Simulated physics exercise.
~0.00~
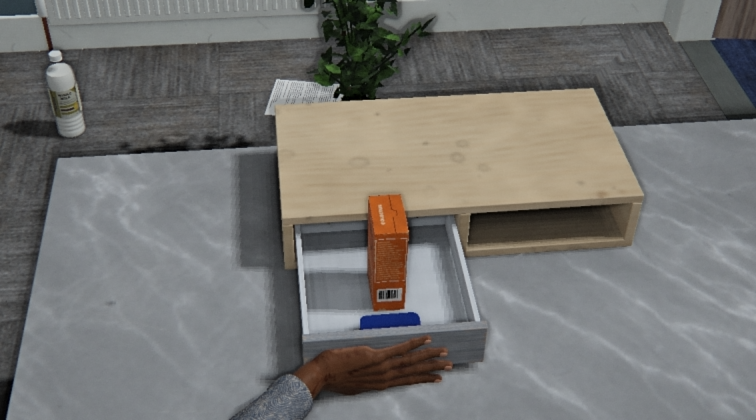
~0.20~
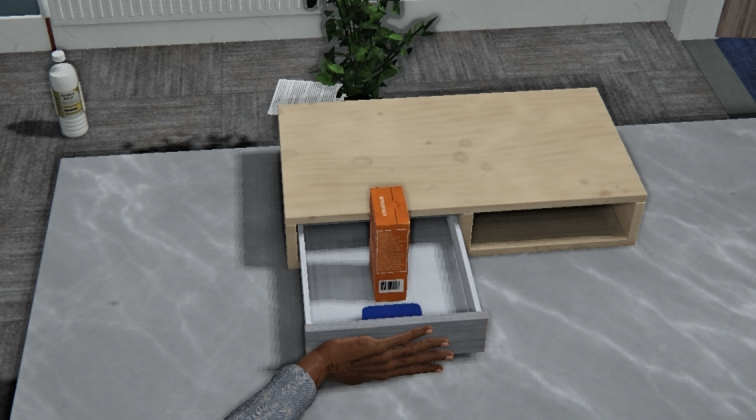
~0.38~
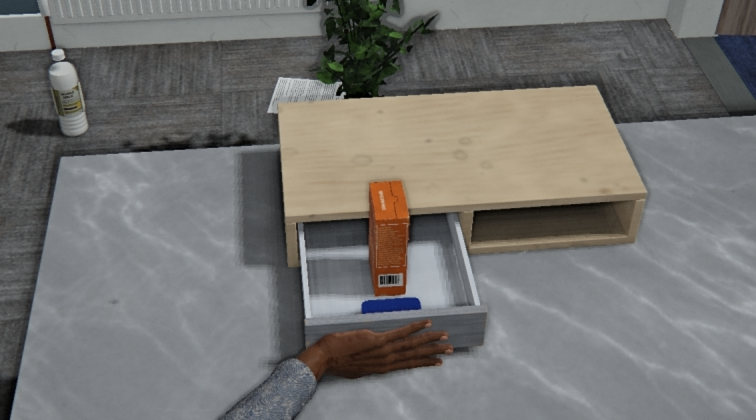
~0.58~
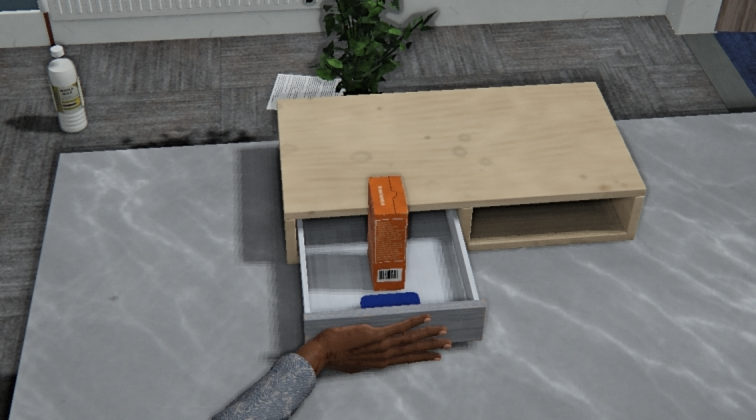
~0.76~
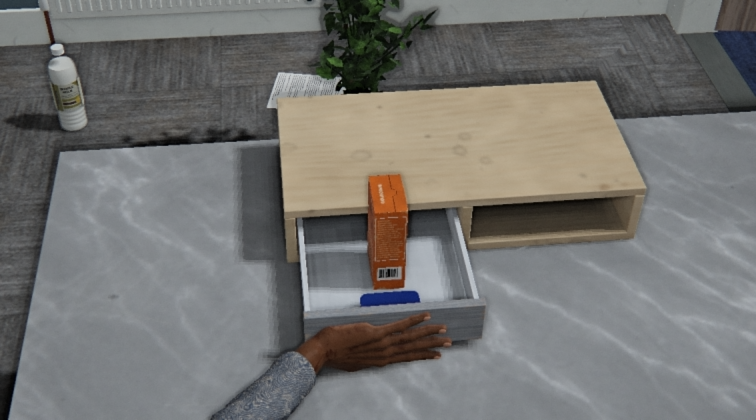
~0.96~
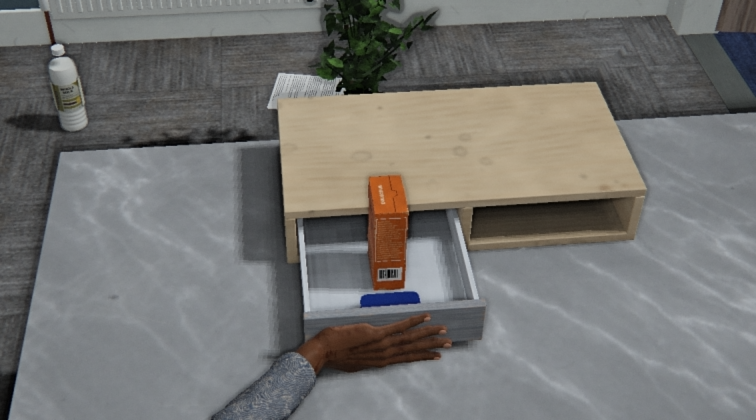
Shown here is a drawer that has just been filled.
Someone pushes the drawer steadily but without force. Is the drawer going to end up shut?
Result: Drawer sticks.
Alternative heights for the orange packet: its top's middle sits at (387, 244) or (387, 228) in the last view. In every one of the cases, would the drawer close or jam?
Well, first it pushes all the way home, and after that it won't shut.
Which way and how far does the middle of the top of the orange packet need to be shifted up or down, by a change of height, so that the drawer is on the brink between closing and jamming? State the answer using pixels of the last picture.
48 pixels down.
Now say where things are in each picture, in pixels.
In the first frame, drawer (384, 282) wide open; orange packet (386, 254).
In the second frame, drawer (386, 273) wide open; chest (451, 173).
In the third frame, drawer (385, 268) wide open; blue case (392, 318).
In the fourth frame, drawer (384, 263) wide open; orange packet (387, 235).
In the fifth frame, drawer (384, 261) wide open; chest (451, 166).
In the sixth frame, drawer (384, 262) wide open; blue case (391, 312).
Around 1.42 s, drawer starting in.
Around 2.90 s, drawer about half in.
Finally (4.5 s), the drawer will not close.
